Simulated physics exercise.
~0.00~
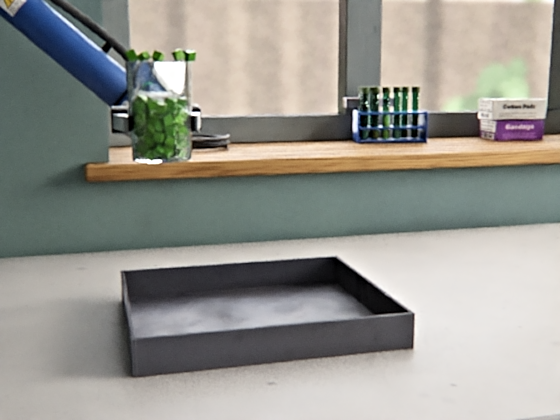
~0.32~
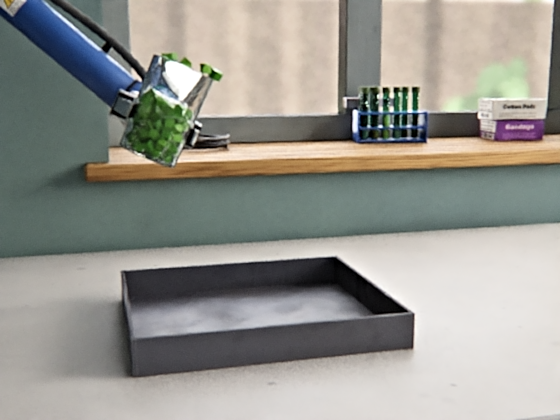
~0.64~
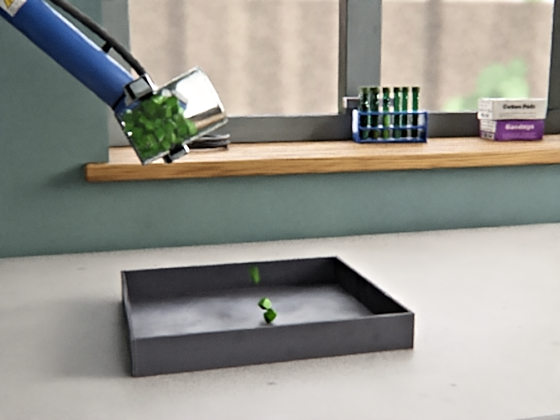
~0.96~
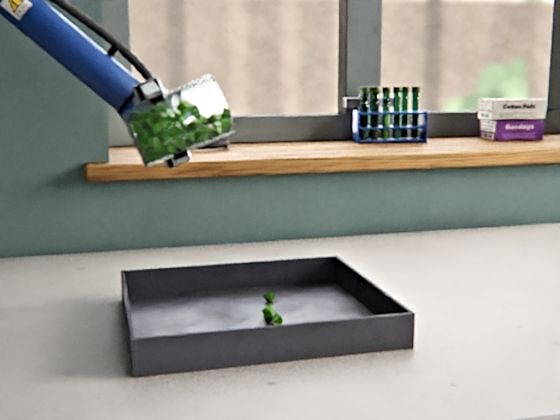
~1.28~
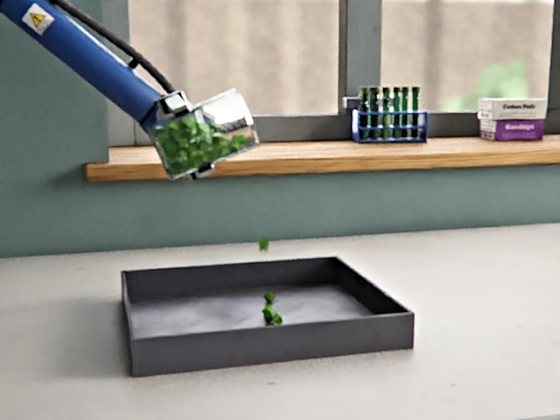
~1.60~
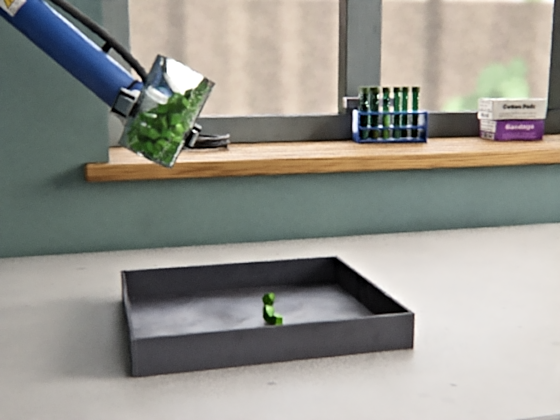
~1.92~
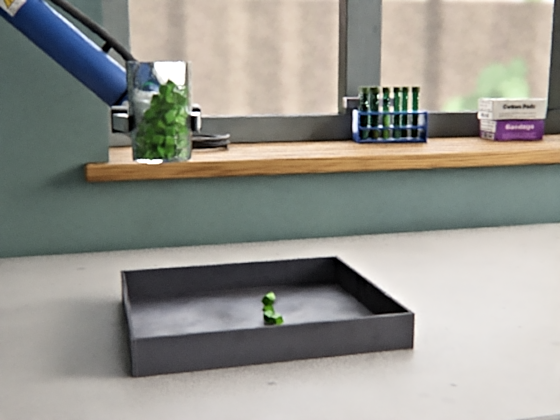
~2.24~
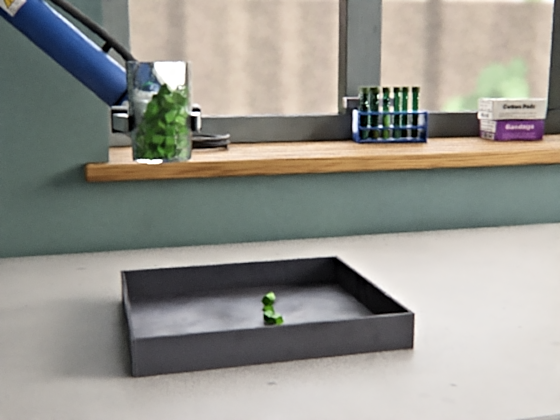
A blue robot arm tipped a clear beaker heaped with green vegetable dice over onto its side above a dark tray, spilling just a few pieces into it, then swung the beaker back upright, still mostly full.
